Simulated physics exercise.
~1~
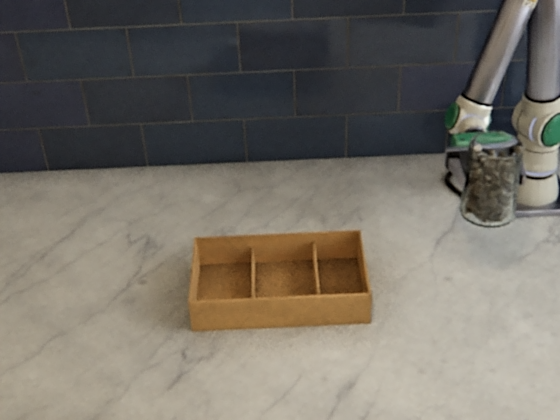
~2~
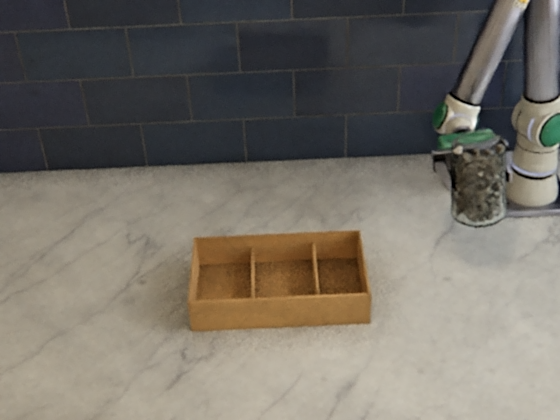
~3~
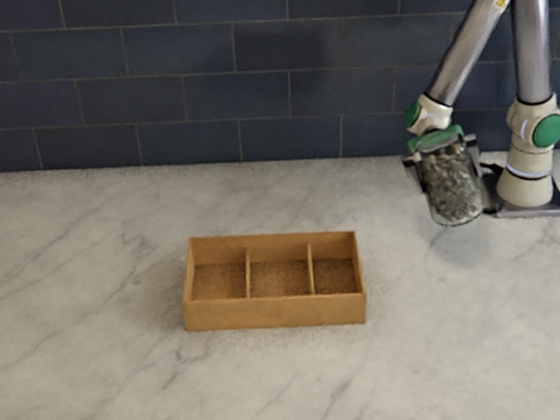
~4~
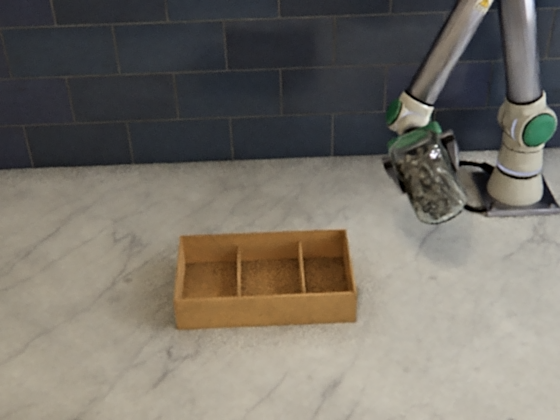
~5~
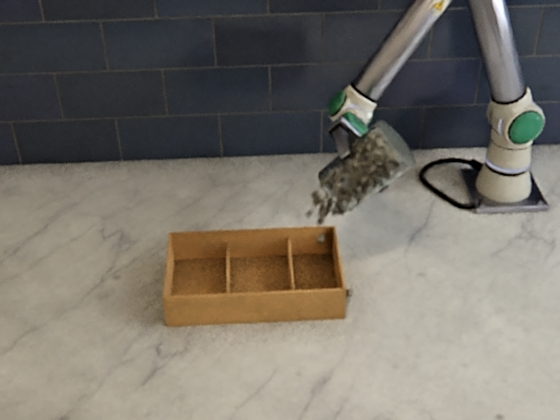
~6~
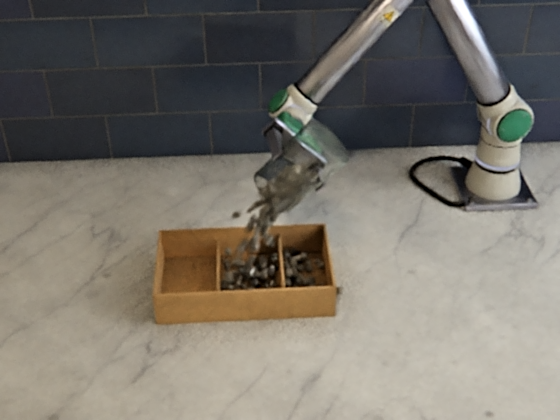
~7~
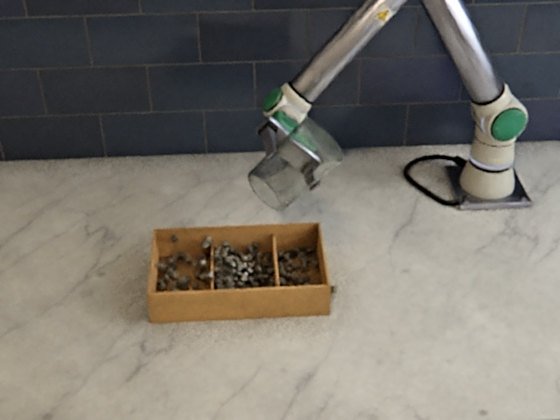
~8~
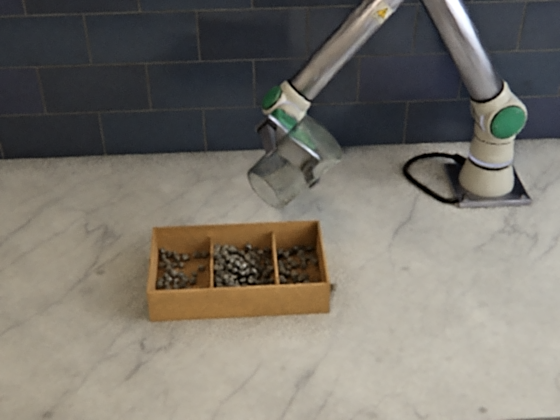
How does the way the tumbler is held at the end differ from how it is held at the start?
At the start the arm holds the tumbler upright, while at the end it holds it upside down at a slant, with its mouth pointing down toward the box.
